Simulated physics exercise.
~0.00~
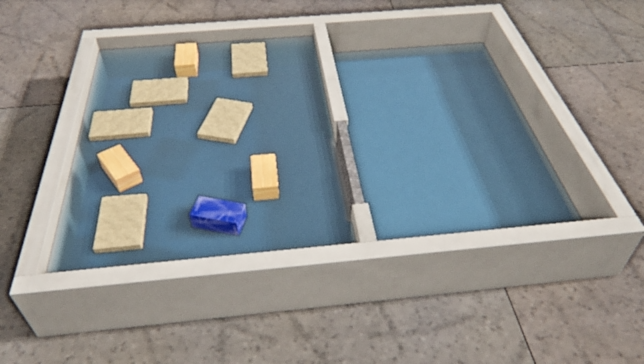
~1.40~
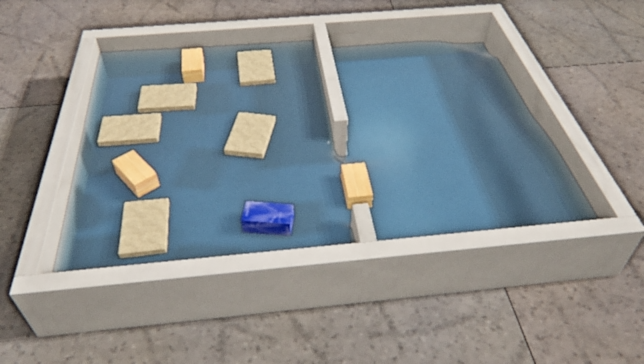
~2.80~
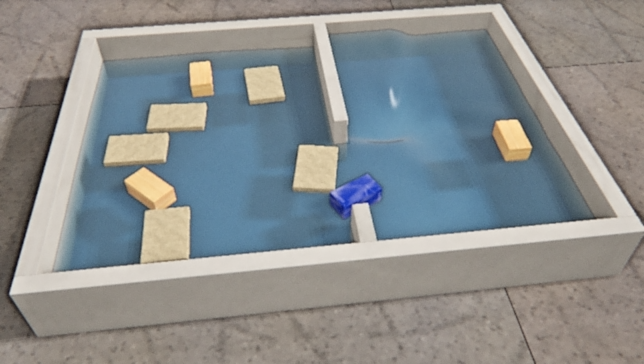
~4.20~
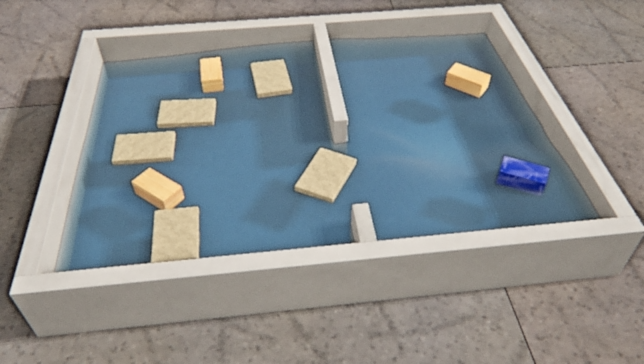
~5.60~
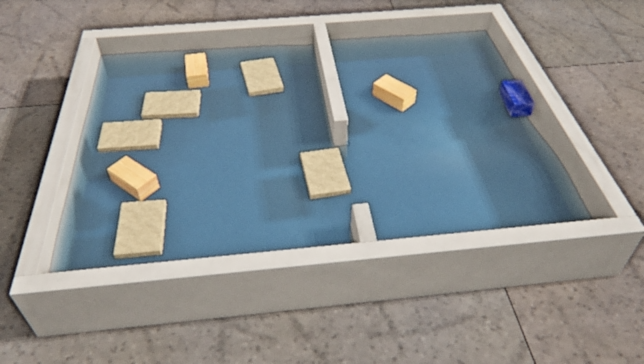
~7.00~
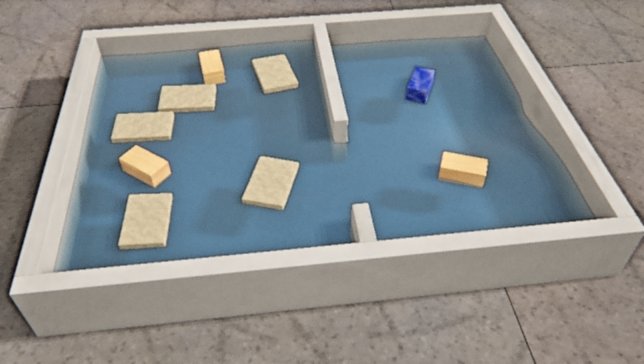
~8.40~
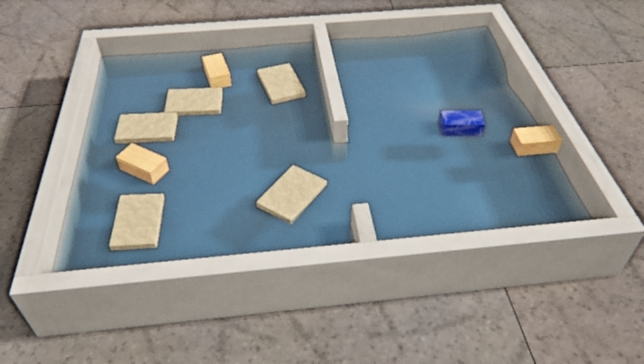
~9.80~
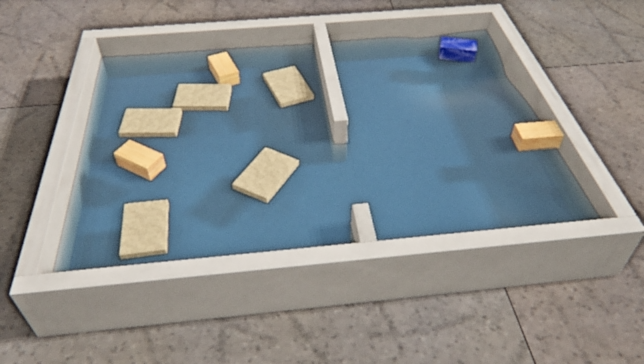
A blue block and a tan block float through the gap into the right side.
